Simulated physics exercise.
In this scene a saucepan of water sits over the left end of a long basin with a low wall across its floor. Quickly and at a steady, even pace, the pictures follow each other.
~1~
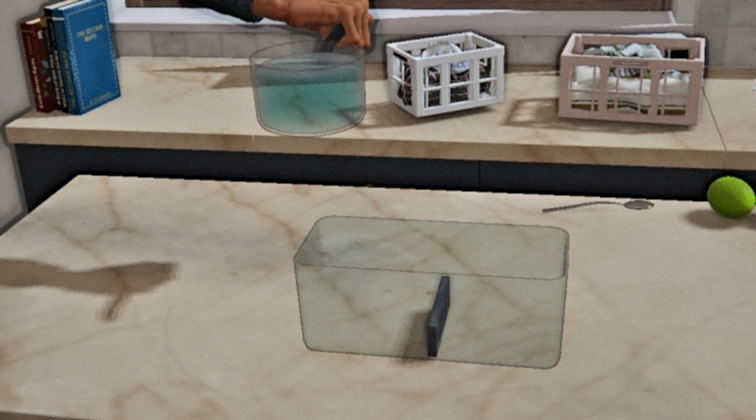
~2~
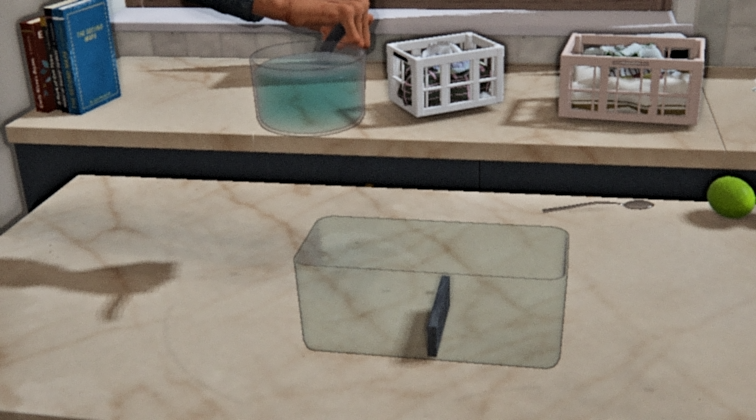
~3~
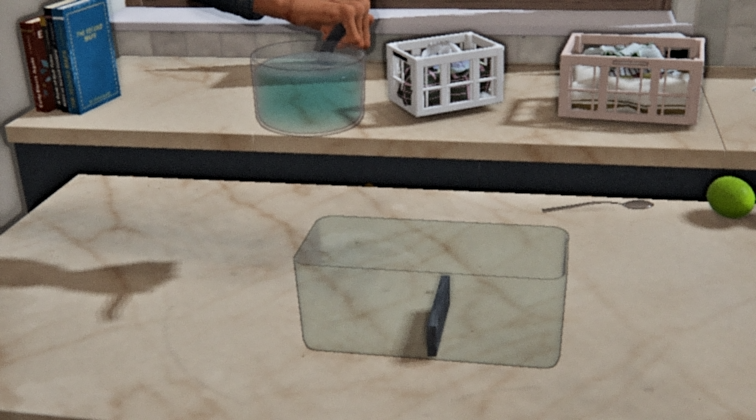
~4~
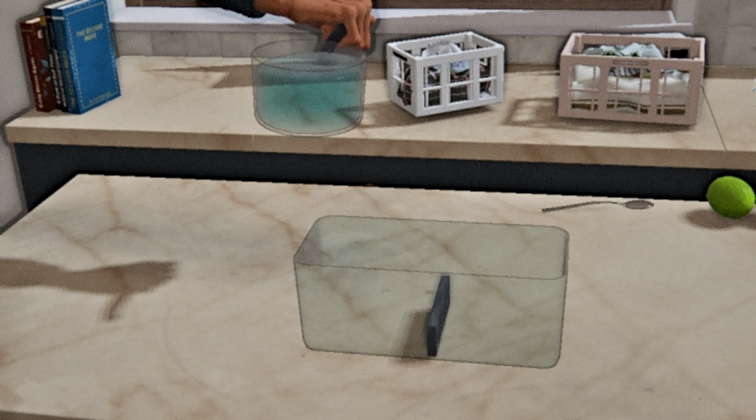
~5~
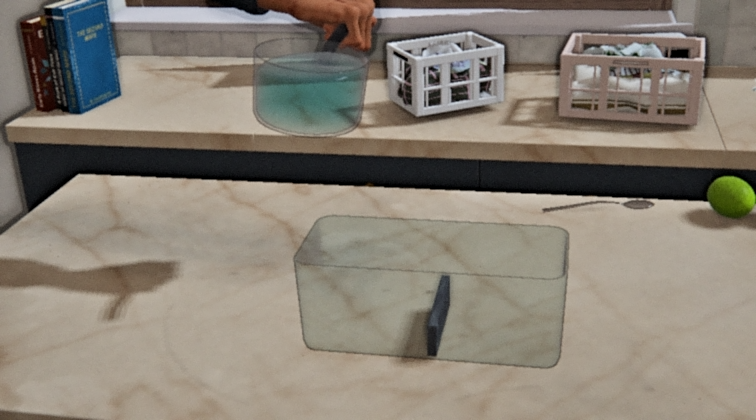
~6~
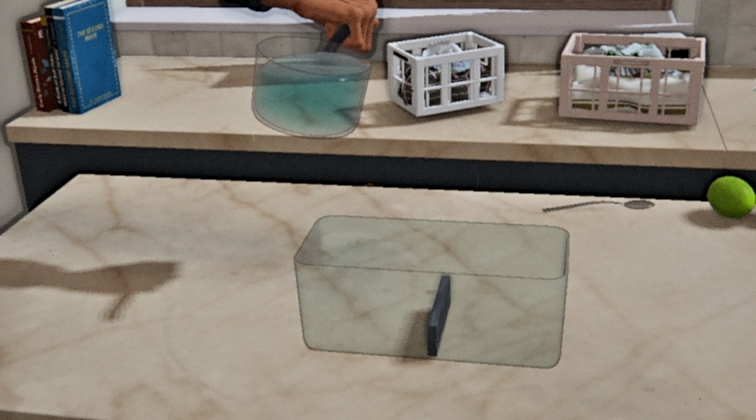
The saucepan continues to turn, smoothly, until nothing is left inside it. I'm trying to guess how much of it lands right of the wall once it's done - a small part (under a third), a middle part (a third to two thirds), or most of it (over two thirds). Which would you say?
I'd say a middle part, a third to two thirds.
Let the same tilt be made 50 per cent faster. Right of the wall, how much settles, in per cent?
Estimate: Around 45 %.
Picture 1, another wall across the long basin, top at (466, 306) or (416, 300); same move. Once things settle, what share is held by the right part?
15 per cent, then 70 per cent, roughly.
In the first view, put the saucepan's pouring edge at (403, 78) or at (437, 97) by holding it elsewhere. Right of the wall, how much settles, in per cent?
Roughly 80 per cent, then roughly 95 per cent.
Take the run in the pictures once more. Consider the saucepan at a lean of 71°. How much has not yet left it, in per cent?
Around 55 percent remains.
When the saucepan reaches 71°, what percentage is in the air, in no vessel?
Estimate: 35 per cent, roughly.
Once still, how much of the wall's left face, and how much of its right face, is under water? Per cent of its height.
Left about 40, right about 50.
A moment on, the tilt is 71° and 57 per cent is still to pour, 4 is left of the wall and 4 right of it.
Next, the tilt is 107° and 9 per cent is still to pour, 23 is left of the wall and 54 right of it.
Then the tilt is 112° and 0 per cent is still to pour, 43 is left of the wall and 54 right of it.
Later the tilt is 112° and 0 per cent is still to pour, 44 is left of the wall and 55 right of it.
In the end 44 per cent lies left of the wall, 55 right of it and 1 outside.
